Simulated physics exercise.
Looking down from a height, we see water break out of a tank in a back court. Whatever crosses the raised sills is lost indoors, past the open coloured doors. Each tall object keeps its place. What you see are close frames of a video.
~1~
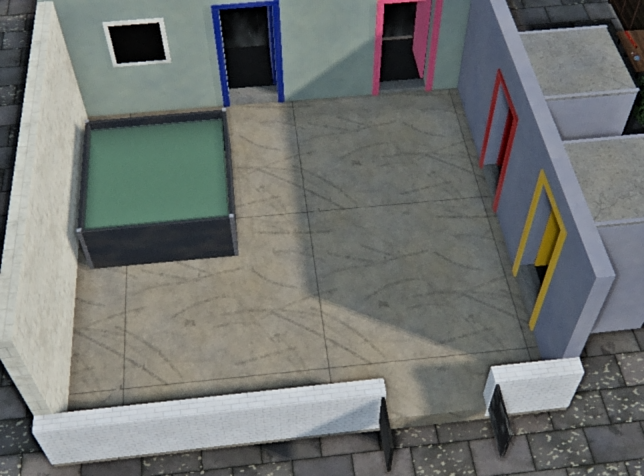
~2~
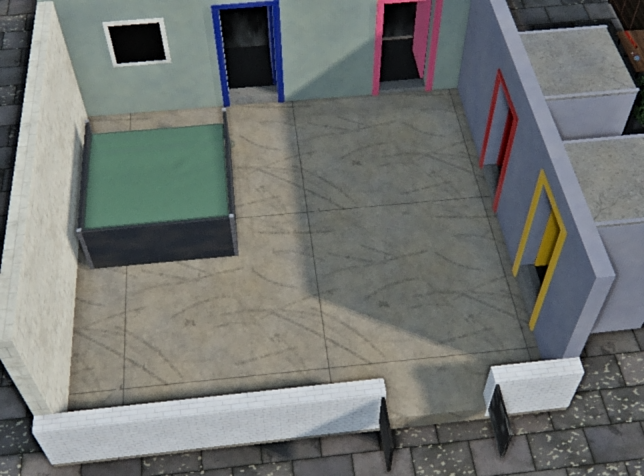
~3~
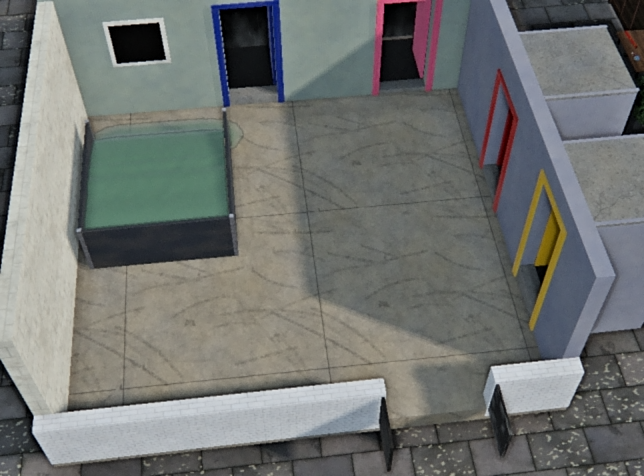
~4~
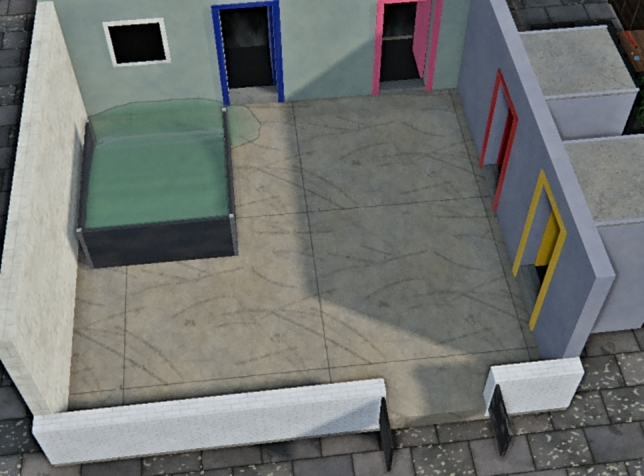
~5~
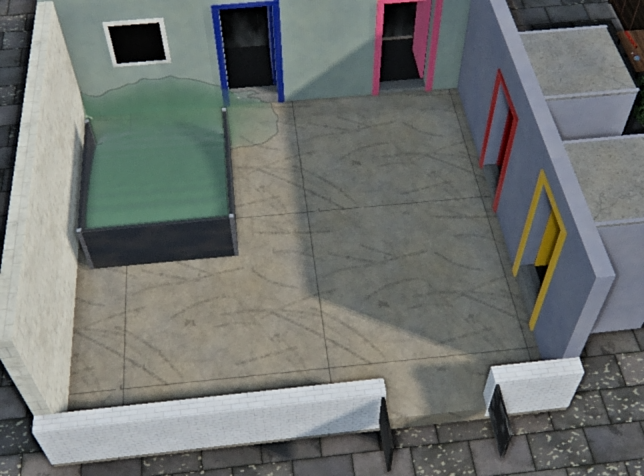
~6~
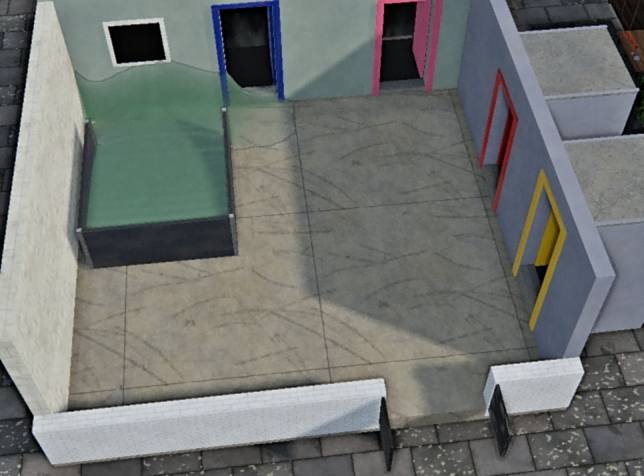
In a walled court, green water pours from the tank's far side and spreads toward the back wall.
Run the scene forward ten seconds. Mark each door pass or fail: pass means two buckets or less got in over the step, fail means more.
Blue door - fail, pink door - fail, yellow door - pass, red door - fail.
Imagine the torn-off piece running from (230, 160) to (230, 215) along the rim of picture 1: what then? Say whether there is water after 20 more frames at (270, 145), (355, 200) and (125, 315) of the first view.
One after the other: Dry, covered, no water.
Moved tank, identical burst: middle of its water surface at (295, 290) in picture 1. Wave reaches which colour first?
One in blue.
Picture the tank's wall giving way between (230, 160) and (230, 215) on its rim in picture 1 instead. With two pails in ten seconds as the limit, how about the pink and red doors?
First pink crosses the line, then red crosses the line.
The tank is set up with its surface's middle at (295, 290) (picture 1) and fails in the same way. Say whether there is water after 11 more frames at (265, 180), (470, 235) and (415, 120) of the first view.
In that order: Flooded, not flooded, awash.
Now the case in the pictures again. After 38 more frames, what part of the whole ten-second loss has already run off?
Roughly 40 %.
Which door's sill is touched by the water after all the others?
It's the yellow door.
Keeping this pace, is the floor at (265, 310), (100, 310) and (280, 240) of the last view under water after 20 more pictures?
First spared, then swamped, then spared.
A moment on, water covers 15 % of the floor; the blue door under two buckets in, the pink door wet at the sill, nothing in, the yellow door not reached, the red door not reached.
Next, water covers 35 % of the floor; the blue door over two buckets in, the pink door wet at the sill, nothing in, the yellow door not reached, the red door not reached.
Then, water covers 55 % of the floor; the blue door far over two buckets in, the pink door wet at the sill, nothing in, the yellow door wet at the sill, nothing in, the red door over two buckets in.
Later, water covers 75 % of the floor; the blue door far over two buckets in, the pink door over two buckets in, the yellow door wet at the sill, nothing in, the red door far over two buckets in.
In the end, water covers 90 % of the floor; the blue door far over two buckets in, the pink door over two buckets in, the yellow door wet at the sill, nothing in, the red door far over two buckets in.
